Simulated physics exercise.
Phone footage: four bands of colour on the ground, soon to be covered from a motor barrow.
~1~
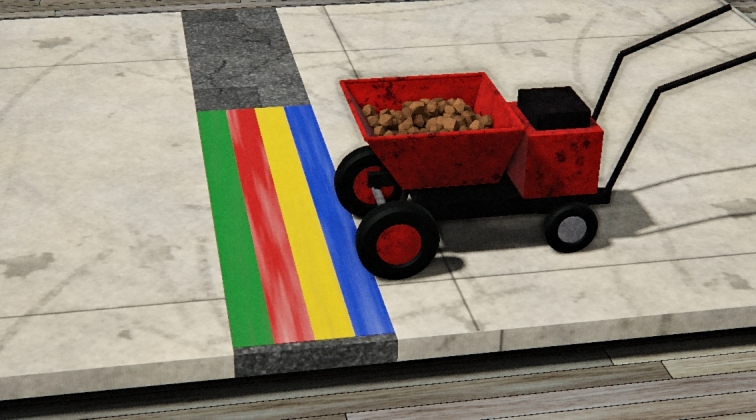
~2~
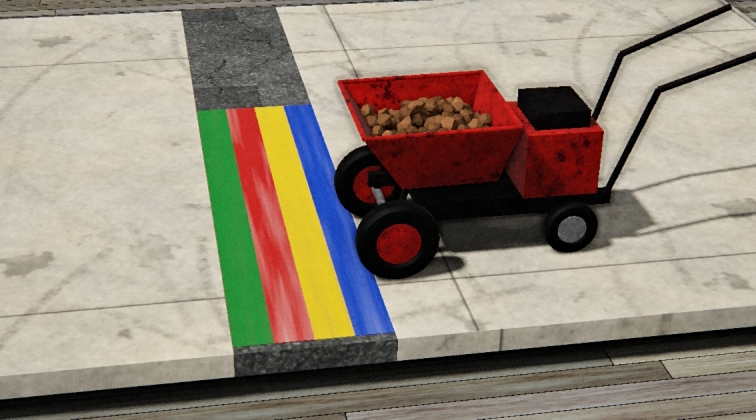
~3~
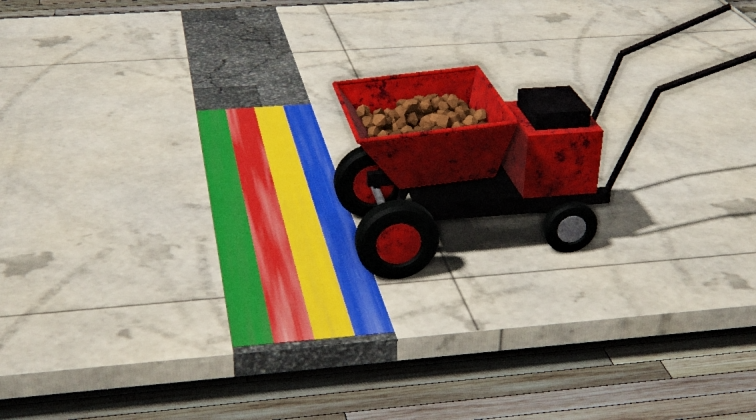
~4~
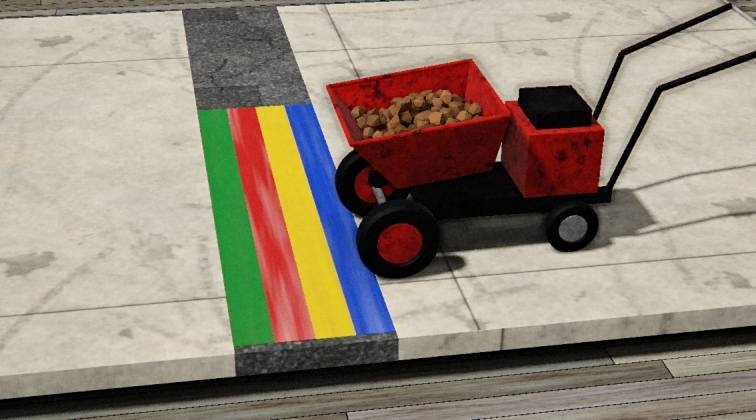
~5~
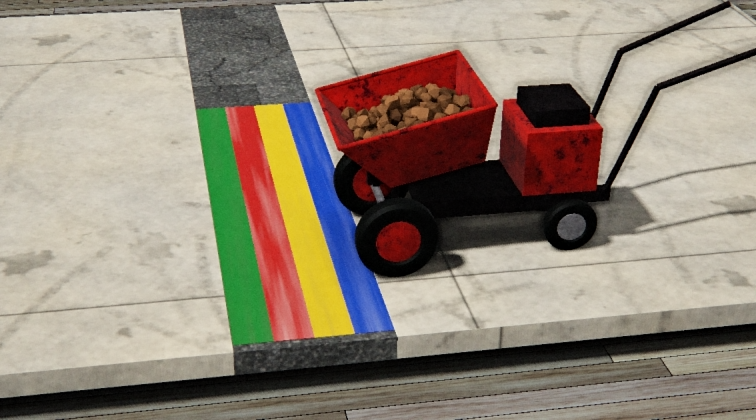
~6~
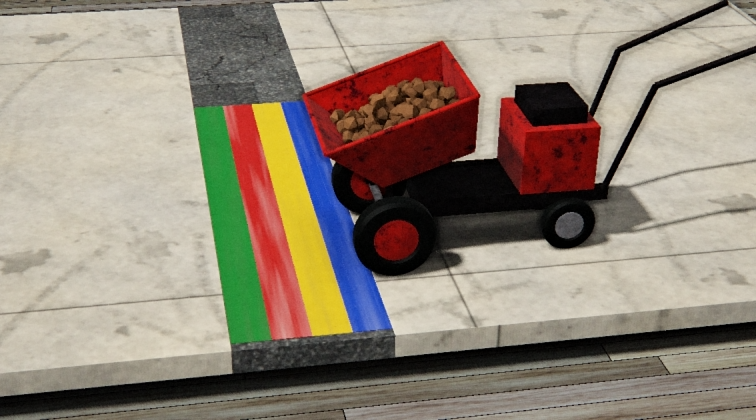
On a pale, stained stone slab edged by grey wooden boards, the view looks down at an angle from one side. Green, red, yellow and blue bands lie left to right between dark grey patches, beside a red motor barrow with black handles and brown clods in its skip. The skip starts level, then its right end rises as it tilts leftward, while the view stays almost still.
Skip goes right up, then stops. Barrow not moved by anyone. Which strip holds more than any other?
The green strip.
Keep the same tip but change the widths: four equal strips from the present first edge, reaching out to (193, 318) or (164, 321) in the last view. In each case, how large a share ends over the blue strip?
Shares: Close to 0 %; close to 0 %.
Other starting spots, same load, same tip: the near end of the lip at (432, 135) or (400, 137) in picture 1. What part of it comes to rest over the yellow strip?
Try 1: 40 %. Try 2: 10 %.
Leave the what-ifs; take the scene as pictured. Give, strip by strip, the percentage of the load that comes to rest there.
In percent: Blue strip 0, yellow strip 0, red strip 20, green strip 35.
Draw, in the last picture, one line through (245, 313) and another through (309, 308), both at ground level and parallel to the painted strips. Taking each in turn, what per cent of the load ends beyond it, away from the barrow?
Roughly 40 and 80 %.
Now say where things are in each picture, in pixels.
The first frame shows lip of the skip (367, 140), level; top of the load (433, 125), clay clods; blue strip (365, 303); yellow strip (326, 307); red strip (287, 310); green strip (248, 314).
The second frame shows lip of the skip (365, 140), level; top of the load (435, 121).
The third frame shows lip of the skip (359, 142), tipped barely; top of the load (437, 125).
The fourth frame shows lip of the skip (352, 145), tipped a little; top of the load (442, 113).
The fifth frame shows lip of the skip (340, 149), tipped a little; top of the load (431, 107).
The sixth frame shows lip of the skip (326, 155), tipped clearly; top of the load (430, 97); blue strip (362, 299); yellow strip (324, 302); red strip (285, 306); green strip (246, 310).
Just after the last frame, skip tipped steeply; every one in the skip.
A moment on, skip tipped right over; almost all in the skip; just a few over the red strip; about a tenth over the green strip; just a few off the paint.
Further on, skip tipped right over; roughly a third in the skip; about a tenth over the red strip; roughly a third over the green strip; roughly a quarter off the paint.
When it is over, skip tipped right over; roughly a quarter in the skip; not one over the blue strip; not one over the yellow strip; roughly a quarter over the red strip; roughly a third over the green strip; roughly a quarter off the paint.
